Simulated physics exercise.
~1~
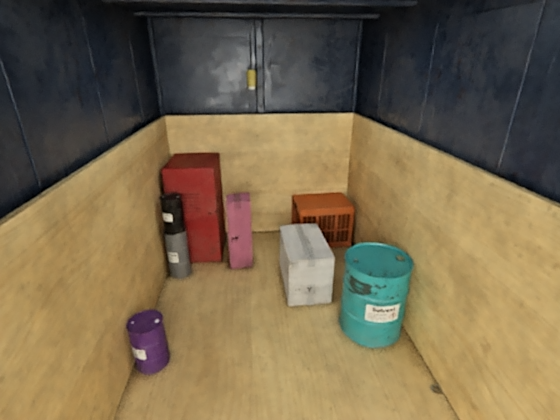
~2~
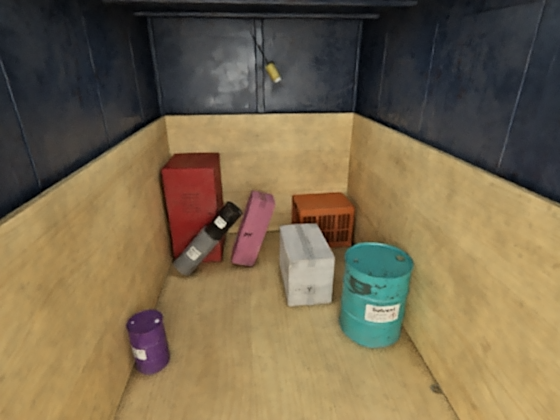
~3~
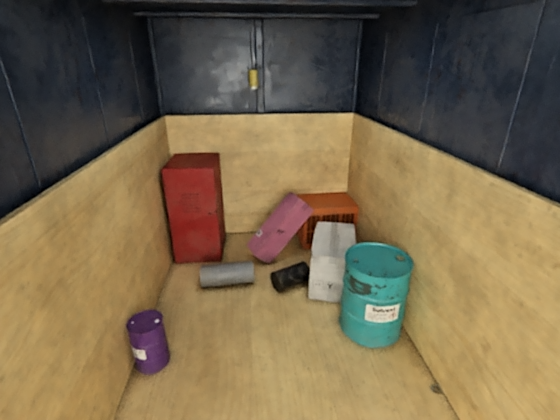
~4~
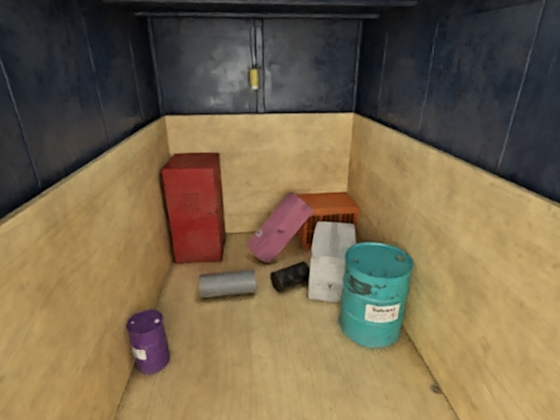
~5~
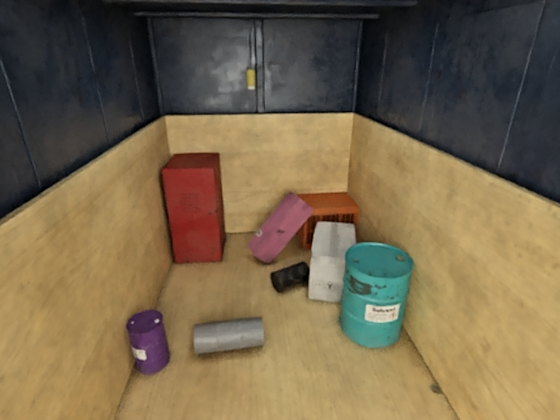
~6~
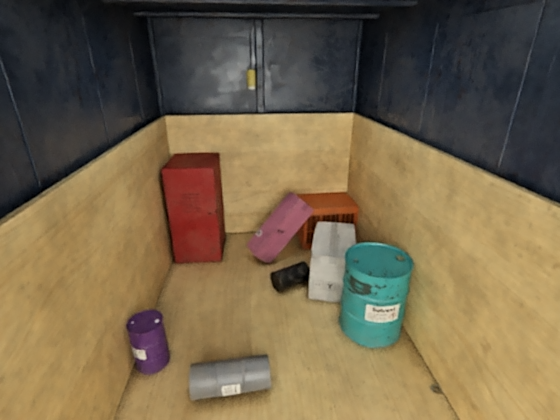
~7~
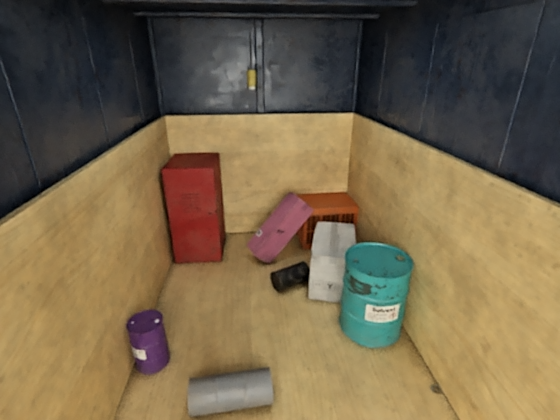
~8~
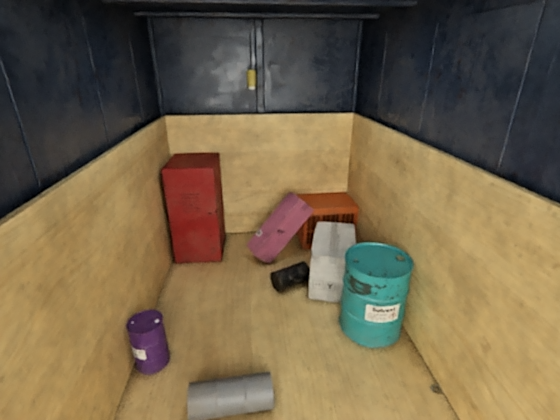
In the back of a van, the stacked black and grey canisters toppled right as a pink box tipped and ended leaning near the orange chest, and the white box shifted right; then the grey canister rolled toward us and stopped on its side.
